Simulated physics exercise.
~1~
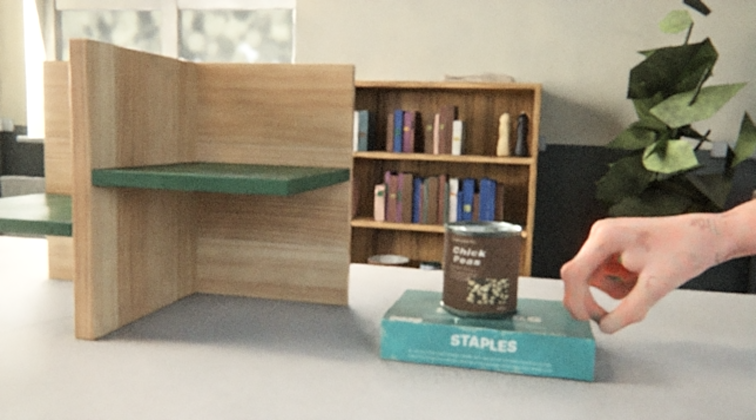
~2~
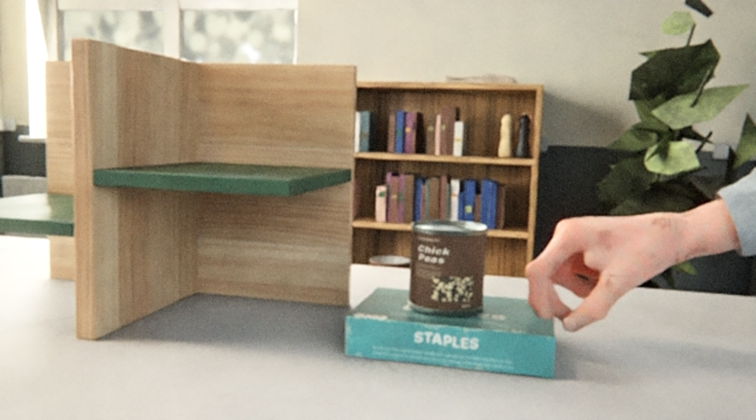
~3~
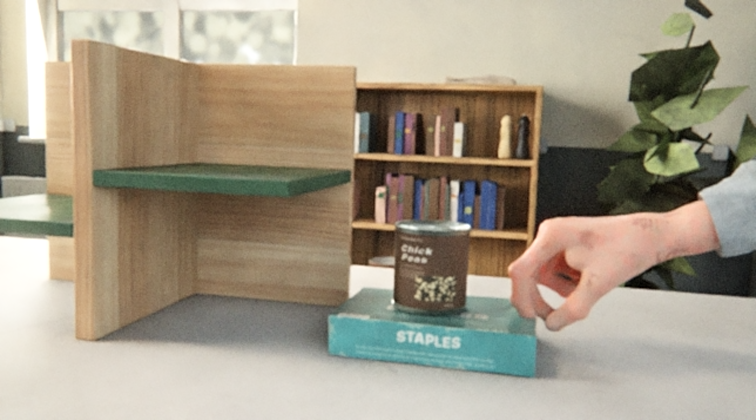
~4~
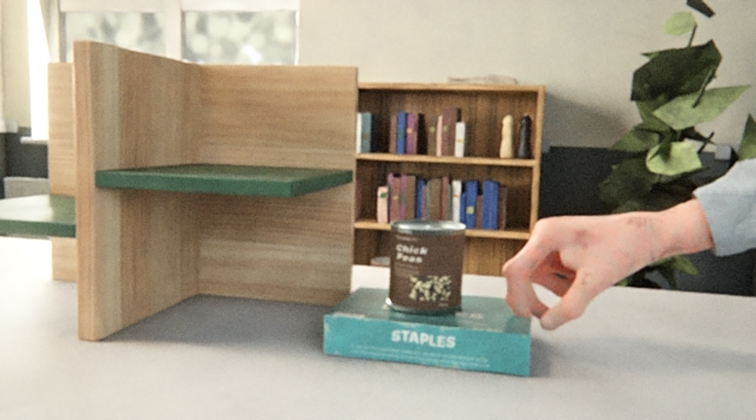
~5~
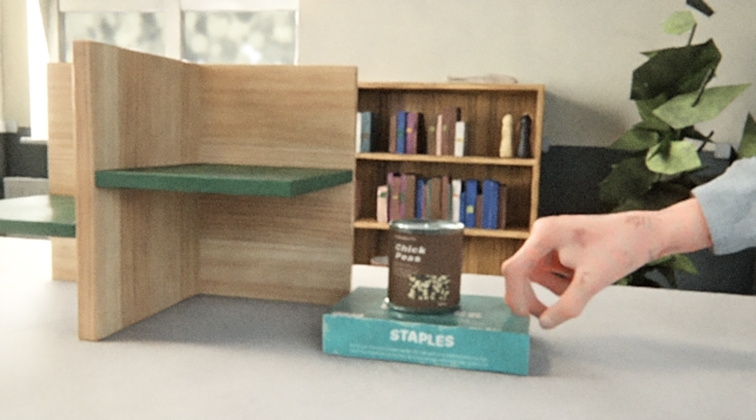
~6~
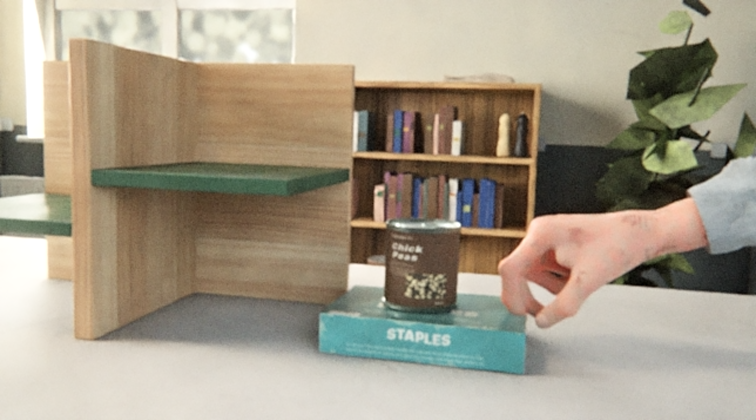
At first, a brown chickpea tin stands on a turquoise Staples box at the right of a wooden unit with a green shelf, a hand at the box's right end. The hand pushes the box and tin a short way left, then they creep only slightly further, the tin still upright on top.
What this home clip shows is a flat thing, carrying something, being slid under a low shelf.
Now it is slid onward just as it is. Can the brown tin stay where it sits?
Result - brown tin goes in clear.
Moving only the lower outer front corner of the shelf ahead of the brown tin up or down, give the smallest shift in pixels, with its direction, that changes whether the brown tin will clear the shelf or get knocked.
Close to 36 pixels in the downward direction.
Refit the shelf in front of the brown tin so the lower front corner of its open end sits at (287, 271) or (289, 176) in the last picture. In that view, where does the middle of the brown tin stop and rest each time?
It settles at (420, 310) in the first case and at (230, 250) in the second.
Then, 0.90 s later than the last frame, brown tin riding along near (362, 260).
Then, 1.72 s later than the last frame, brown tin riding along near (290, 254).
When it is over, the brown tin passes below, near (229, 250).
